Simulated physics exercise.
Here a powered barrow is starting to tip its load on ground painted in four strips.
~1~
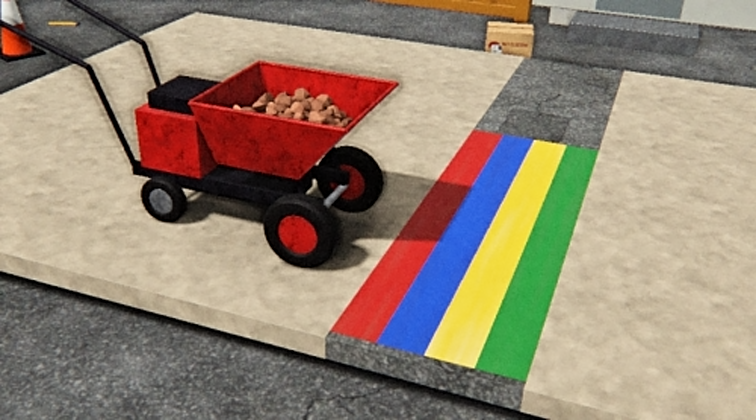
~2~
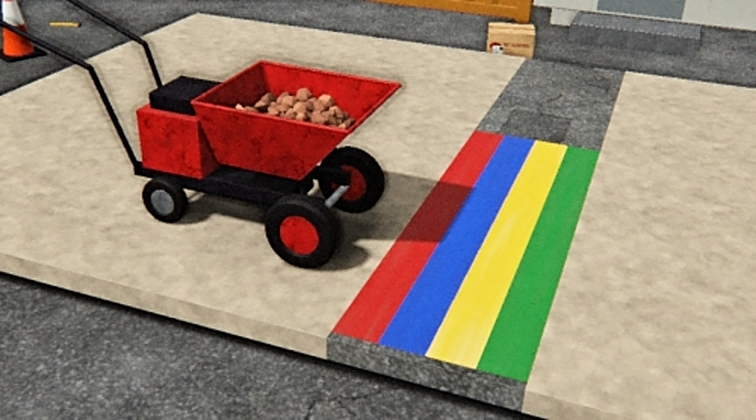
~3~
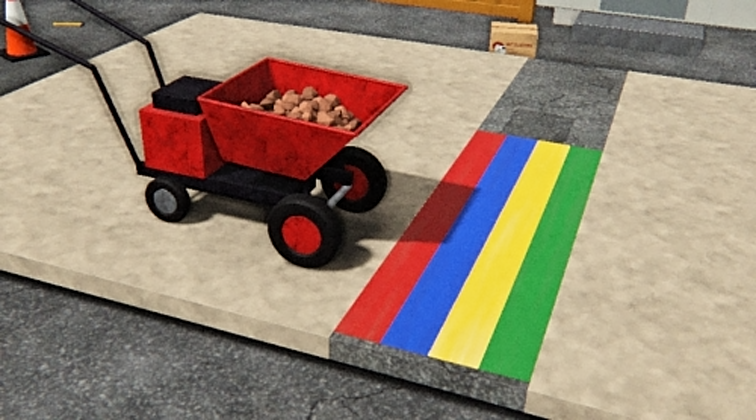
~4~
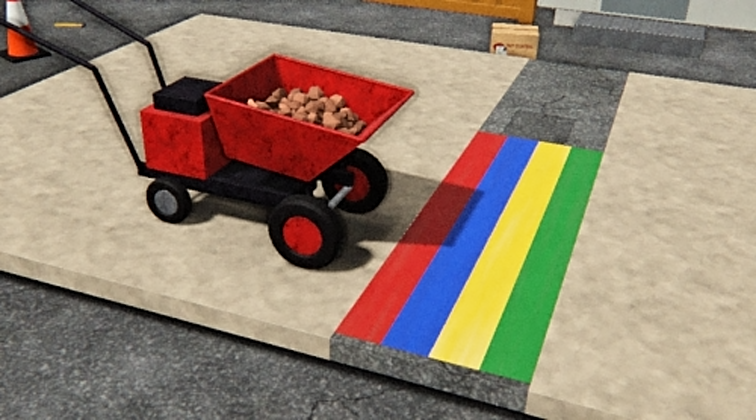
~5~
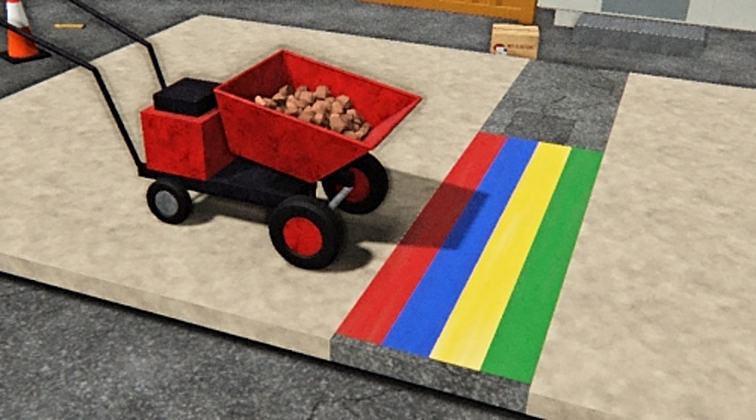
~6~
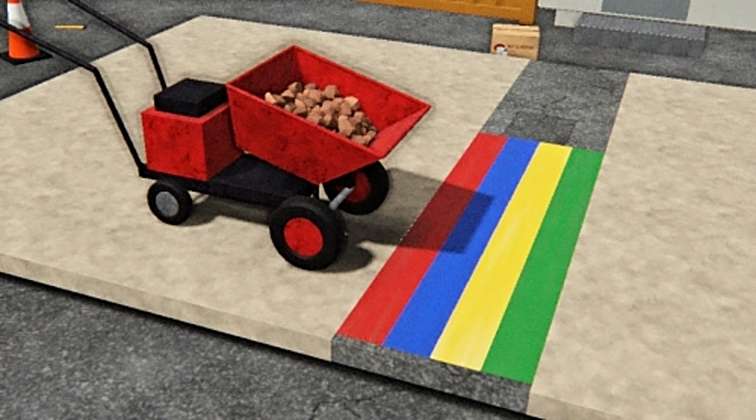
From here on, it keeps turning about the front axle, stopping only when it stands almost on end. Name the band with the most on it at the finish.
The yellow one.
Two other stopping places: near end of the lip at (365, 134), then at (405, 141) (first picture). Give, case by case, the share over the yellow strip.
In order: 40 % and 10 %.
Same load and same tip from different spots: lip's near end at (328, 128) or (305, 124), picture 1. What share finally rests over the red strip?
It comes out near 0 in a hundred for the first and near 20 in a hundred for the second.
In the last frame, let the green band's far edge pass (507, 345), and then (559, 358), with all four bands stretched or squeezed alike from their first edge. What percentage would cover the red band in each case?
In order, 0 % and 0 %.
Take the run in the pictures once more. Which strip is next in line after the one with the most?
The strip in blue is second.
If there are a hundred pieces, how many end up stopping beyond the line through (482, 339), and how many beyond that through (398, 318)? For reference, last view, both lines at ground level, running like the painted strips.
First 20 in a hundred, second 70 in a hundred.
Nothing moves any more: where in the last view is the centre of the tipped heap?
Around (490, 264), give or take.
Soon after the last picture, skip tipped steeply; all in the skip.
A little later, skip tipped right over; most in the skip; a small part over the blue strip; a stray few over the yellow strip.
Later still, skip tipped right over; about a third in the skip; about a quarter over the blue strip; about a third over the yellow strip; a small part over the green strip; a stray few off the paint.
At rest, skip tipped right over; about a quarter in the skip; none over the red strip; about a quarter over the blue strip; about a third over the yellow strip; a small part over the green strip; a stray few off the paint.
